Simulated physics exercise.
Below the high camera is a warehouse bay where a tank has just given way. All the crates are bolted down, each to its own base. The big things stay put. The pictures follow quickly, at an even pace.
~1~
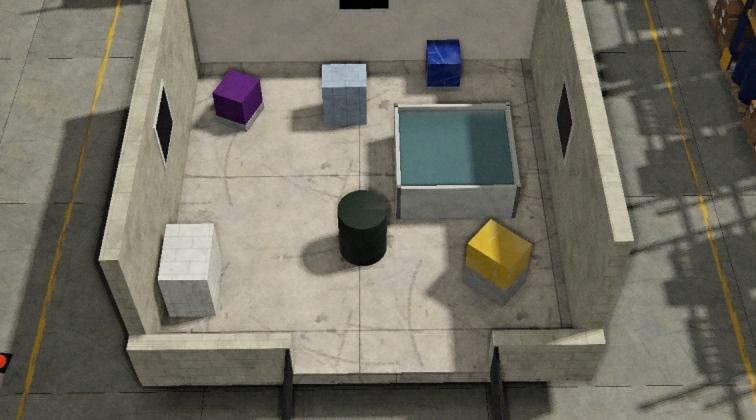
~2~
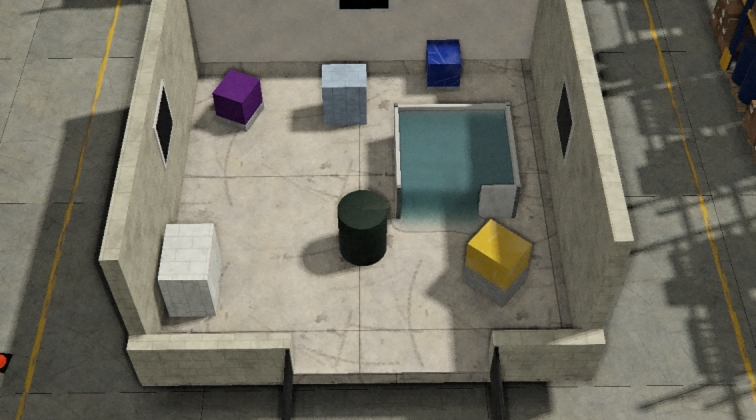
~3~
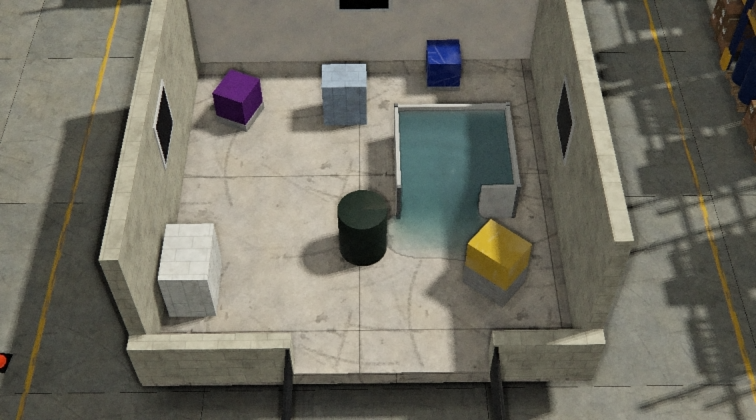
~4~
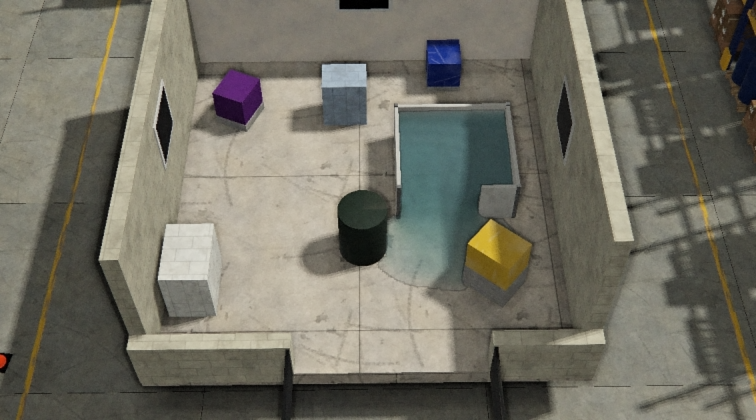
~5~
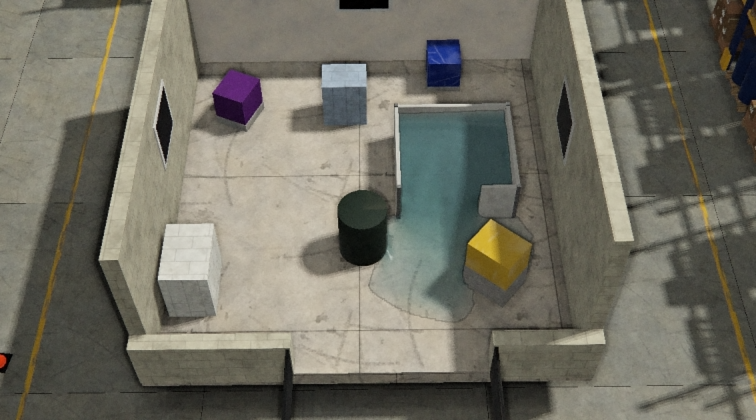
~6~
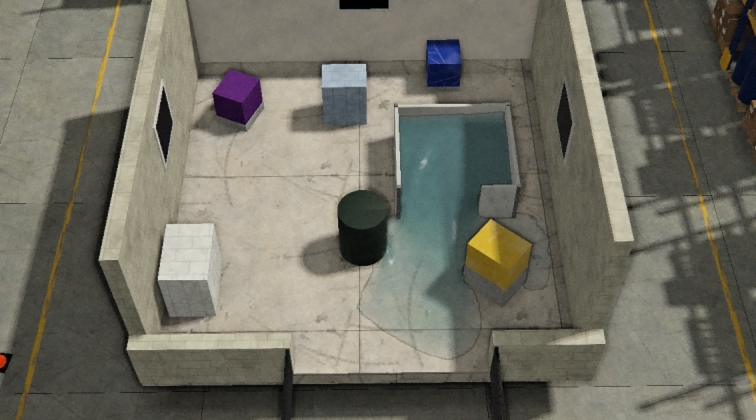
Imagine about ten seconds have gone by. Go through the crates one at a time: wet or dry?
Result: The purple crate is saved. The yellow crate is saved. The blue crate is saved.
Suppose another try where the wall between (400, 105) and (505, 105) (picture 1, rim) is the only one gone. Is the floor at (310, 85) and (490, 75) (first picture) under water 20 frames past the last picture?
Taking them in turn: Underwater, then underwater.
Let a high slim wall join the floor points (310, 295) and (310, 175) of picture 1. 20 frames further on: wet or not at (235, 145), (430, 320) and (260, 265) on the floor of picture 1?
First unwetted, then inundated, then unwetted.
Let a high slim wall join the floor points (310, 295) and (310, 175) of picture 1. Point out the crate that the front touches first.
Looks like the yellow one.
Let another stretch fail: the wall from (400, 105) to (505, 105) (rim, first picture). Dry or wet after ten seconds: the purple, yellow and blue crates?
I'd expect the purple crate goes wet, the yellow crate remains untouched, and the blue crate goes wet.
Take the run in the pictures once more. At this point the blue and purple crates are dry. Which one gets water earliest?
Answer: That's the blue crate.
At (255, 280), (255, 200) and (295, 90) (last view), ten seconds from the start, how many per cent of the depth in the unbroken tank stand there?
First spot 2 %, second 2 %, third 0 %.
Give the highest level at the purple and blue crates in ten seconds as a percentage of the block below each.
Peak levels: Approx. 0 % then 30 %.
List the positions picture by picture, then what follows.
In the first picture, still water in the water tank at (455, 148).
In the second picture, the front is at (398, 225), out from the gap at (440, 207).
In the third picture, water pours out at (440, 208) and has run to a hidden place.
In the fourth picture, water pours out at (440, 209) and has run to (462, 284).
In the fifth picture, the front is at (453, 318), out from the gap at (440, 209).
In the sixth picture, water pours out at (440, 209) and has run to a hidden place.
A moment on, water covers 20 % of the floor; the purple crate not reached, the yellow crate water round its plinth, the blue crate not reached.
Next, water covers 30 % of the floor; the purple crate not reached, the yellow crate water round its plinth, the blue crate not reached.
Then, water covers 35 % of the floor; the purple crate not reached, the yellow crate water round its plinth, the blue crate not reached.
Later, water covers 40 % of the floor; the purple crate not reached, the yellow crate water round its plinth, the blue crate water round its plinth.
In the end, water covers 50 % of the floor; the purple crate stayed above the water, the yellow crate stayed above the water, the blue crate stayed above the water.
